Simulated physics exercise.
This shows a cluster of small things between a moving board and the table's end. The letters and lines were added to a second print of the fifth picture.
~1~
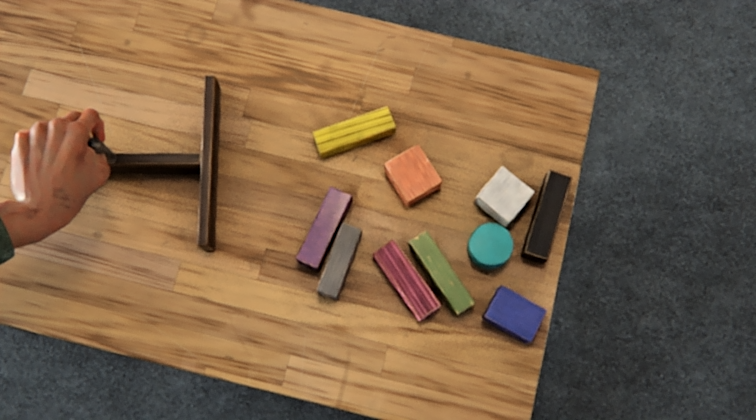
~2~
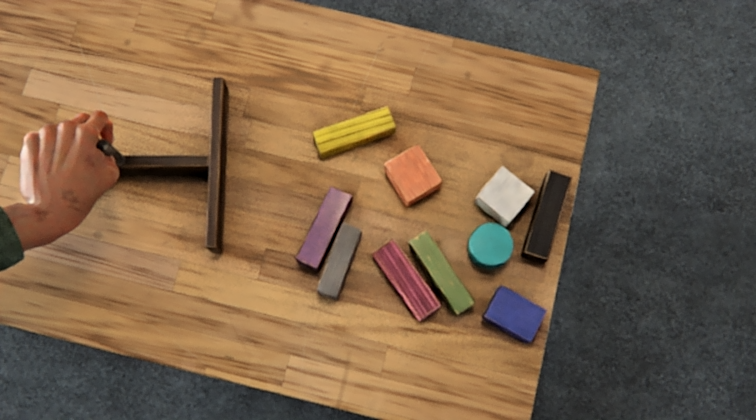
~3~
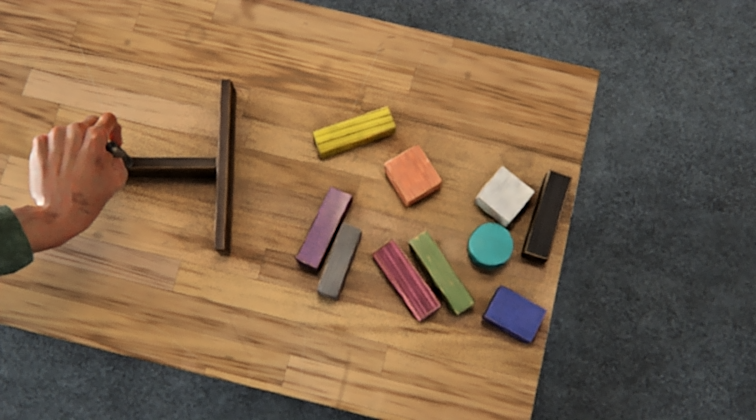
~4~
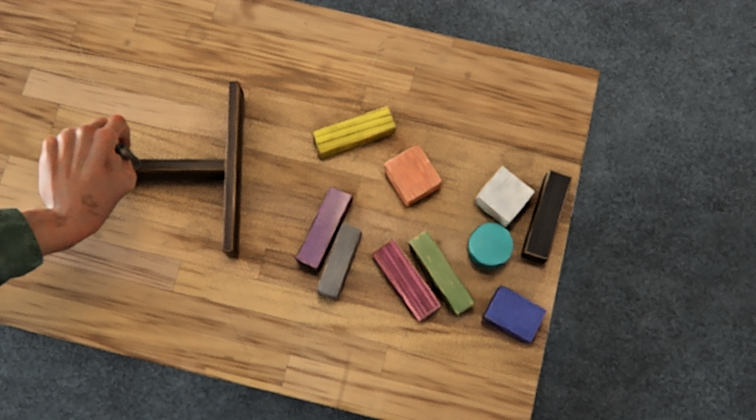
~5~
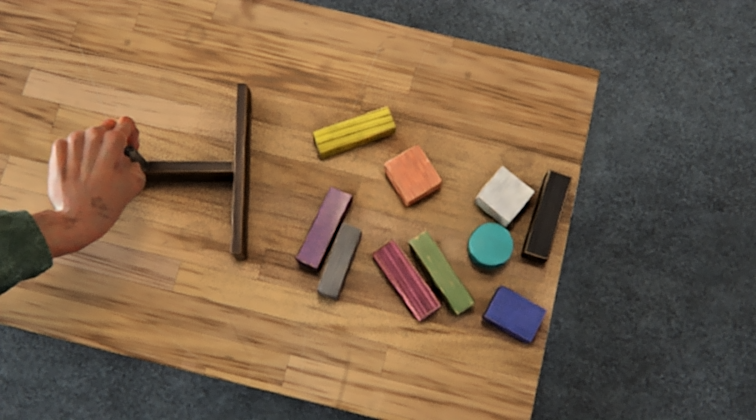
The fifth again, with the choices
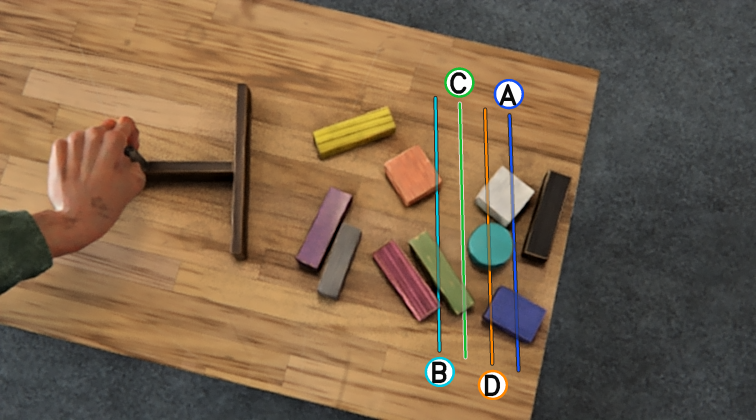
A hand at the left grips a dark T-shaped wooden tool on a striped light-wood tabletop, seen from above against grey carpet. To the right lie a yellow stick, an orange block, purple, grey, pink and green bars, a white block, a turquoise round piece, a blue block and a dark bar near the edge. The hand slides the tool slowly a short way rightward, touching none of the pieces, which stay still, as does the camera.
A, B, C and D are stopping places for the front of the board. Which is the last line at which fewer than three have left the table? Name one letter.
It should halt at B.
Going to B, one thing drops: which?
The blue block.
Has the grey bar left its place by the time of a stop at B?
Yes.
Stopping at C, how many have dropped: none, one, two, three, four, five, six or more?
Three.
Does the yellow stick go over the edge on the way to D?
No.
On the marked copy, A at (514, 238); B at (438, 220); C at (463, 226); D at (489, 232).
Taking B. A third of the way, board (310, 183); yellow stick (359, 133); grey bar (351, 263).
Two thirds of the way, board (382, 200); turquoise tin (501, 247); green bar (470, 271).
When it is over, board (435, 213); blue block over the edge; black stick (569, 218); one fallen.
As for the rest, A drops six; C drops three; D drops five.
